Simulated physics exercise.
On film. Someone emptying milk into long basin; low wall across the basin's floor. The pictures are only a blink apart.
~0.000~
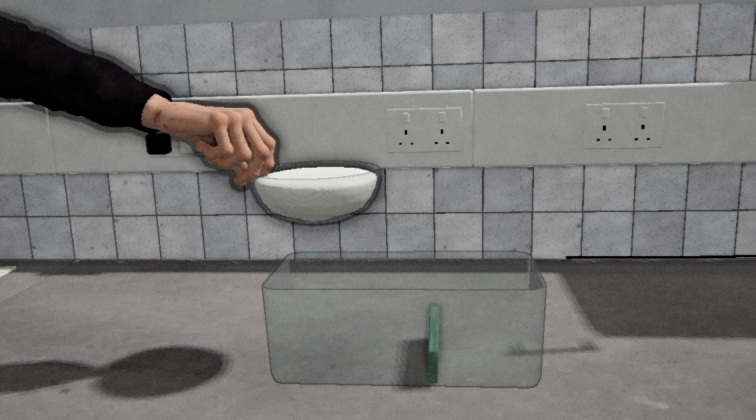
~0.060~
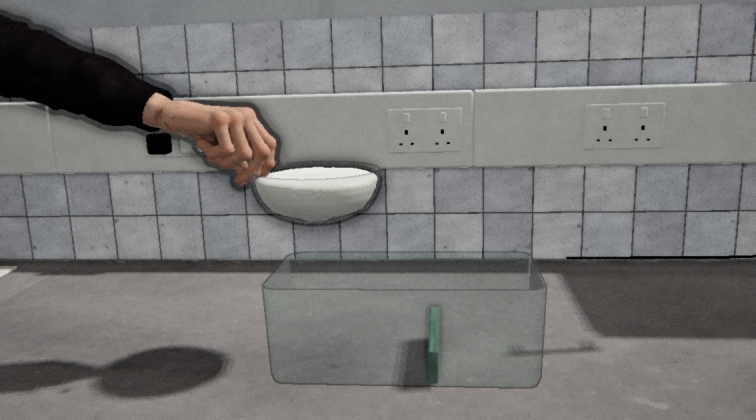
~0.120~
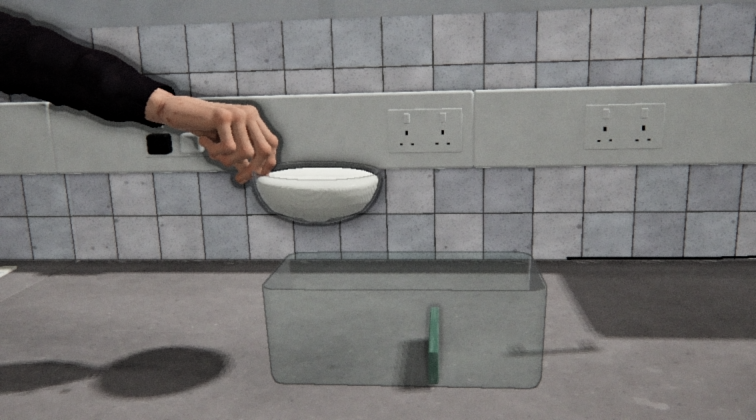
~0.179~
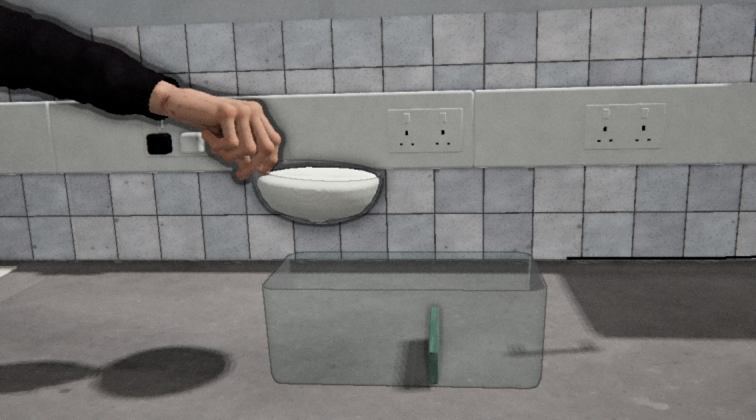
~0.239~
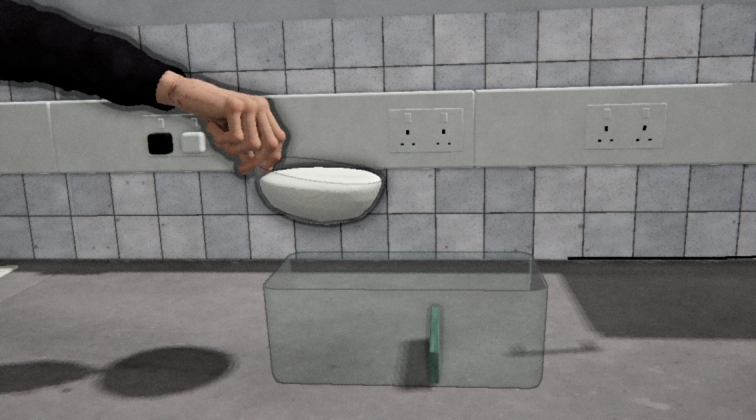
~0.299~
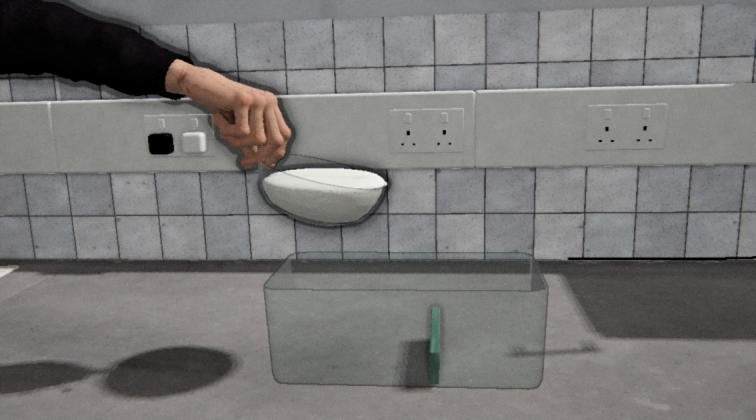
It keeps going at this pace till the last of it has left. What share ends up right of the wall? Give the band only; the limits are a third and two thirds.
From a third to two thirds.
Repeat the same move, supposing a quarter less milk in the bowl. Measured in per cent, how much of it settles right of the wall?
About 25 %.
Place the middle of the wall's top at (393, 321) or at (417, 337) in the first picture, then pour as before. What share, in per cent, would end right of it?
85 % then 60 %, approximately.
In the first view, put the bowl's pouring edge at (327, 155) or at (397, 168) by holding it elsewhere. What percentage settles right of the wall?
First try 10 %, second try 65 %.
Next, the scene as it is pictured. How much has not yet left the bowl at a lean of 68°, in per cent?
Some 25 per cent has not yet come out.
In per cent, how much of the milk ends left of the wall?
Something like 55 per cent, roughly.
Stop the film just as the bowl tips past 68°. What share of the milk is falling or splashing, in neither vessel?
I'd put it at roughly 30 percent of it.
A moment on, the bowl is tipped part way and 26 per cent is still to pour, 19 is left of the wall and 26 right of it.
Next, the bowl is tipped on its side and 1 per cent is still to pour, 54 is left of the wall and 44 right of it.
Then the bowl is tipped right over and 0 per cent is still to pour, 55 is left of the wall and 44 right of it.
Later the bowl is tipped right over and 0 per cent is still to pour, 55 is left of the wall and 44 right of it.
Finally, 55 per cent lies left of the wall, 44 right of it and 1 outside.
